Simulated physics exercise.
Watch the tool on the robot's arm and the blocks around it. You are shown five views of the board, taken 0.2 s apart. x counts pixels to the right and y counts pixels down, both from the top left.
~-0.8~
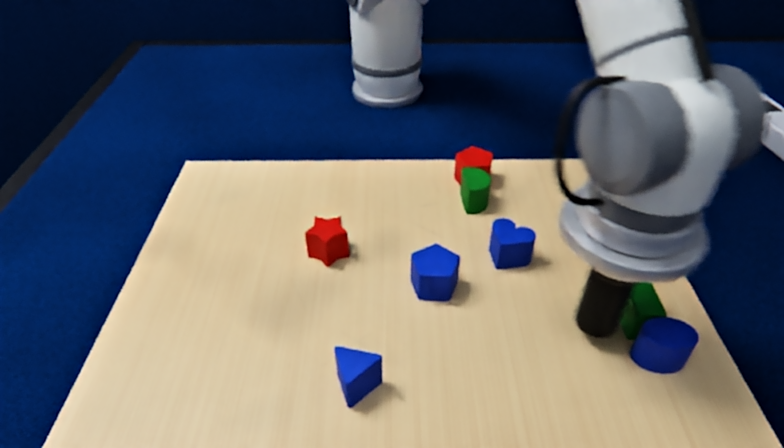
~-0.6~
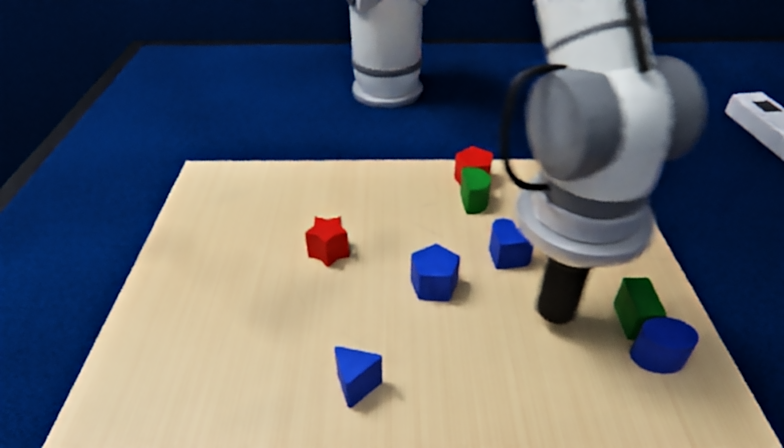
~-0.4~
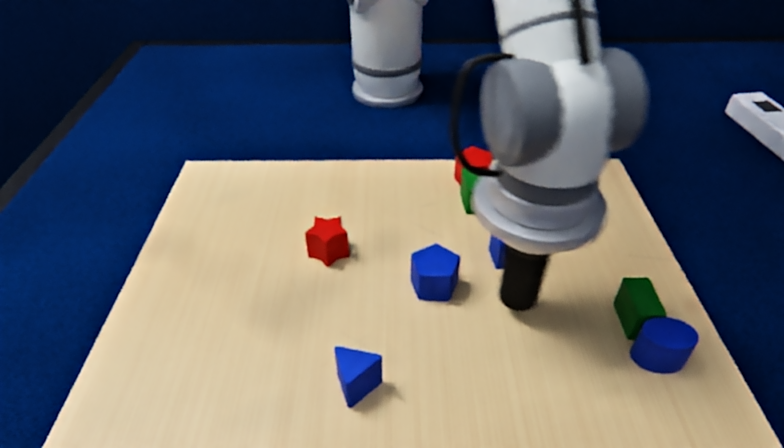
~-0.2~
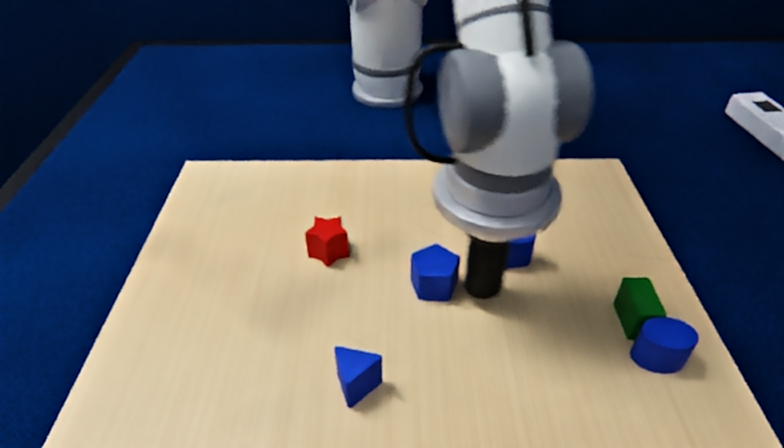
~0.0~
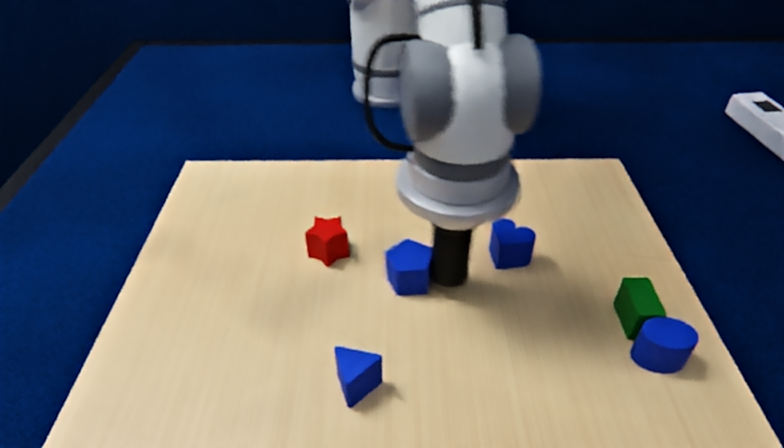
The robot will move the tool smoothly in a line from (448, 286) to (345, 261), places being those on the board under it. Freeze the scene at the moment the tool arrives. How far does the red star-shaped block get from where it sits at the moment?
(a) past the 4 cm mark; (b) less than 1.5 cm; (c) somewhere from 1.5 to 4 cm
The one that fits is a, past the 4 cm mark.
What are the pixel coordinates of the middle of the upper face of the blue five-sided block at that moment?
I expect it at (304, 234).
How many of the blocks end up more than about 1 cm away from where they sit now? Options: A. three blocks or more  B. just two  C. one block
It's B.
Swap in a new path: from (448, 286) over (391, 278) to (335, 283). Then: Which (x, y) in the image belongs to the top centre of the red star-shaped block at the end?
Its top centre is at about (302, 216).
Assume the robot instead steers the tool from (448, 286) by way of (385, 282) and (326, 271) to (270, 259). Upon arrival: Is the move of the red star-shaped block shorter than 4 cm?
No, it doesn't check out.
What follows on the original path. One third of the way, tool at (412, 266); blue five-sided block at (372, 248).
Two thirds of the way, tool at (377, 258); red star-shaped block at (312, 223); blue five-sided block at (337, 241).
At the end, tool at (344, 251); red star-shaped block at (282, 216); blue five-sided block at (304, 234); blue heart-shaped block in place.
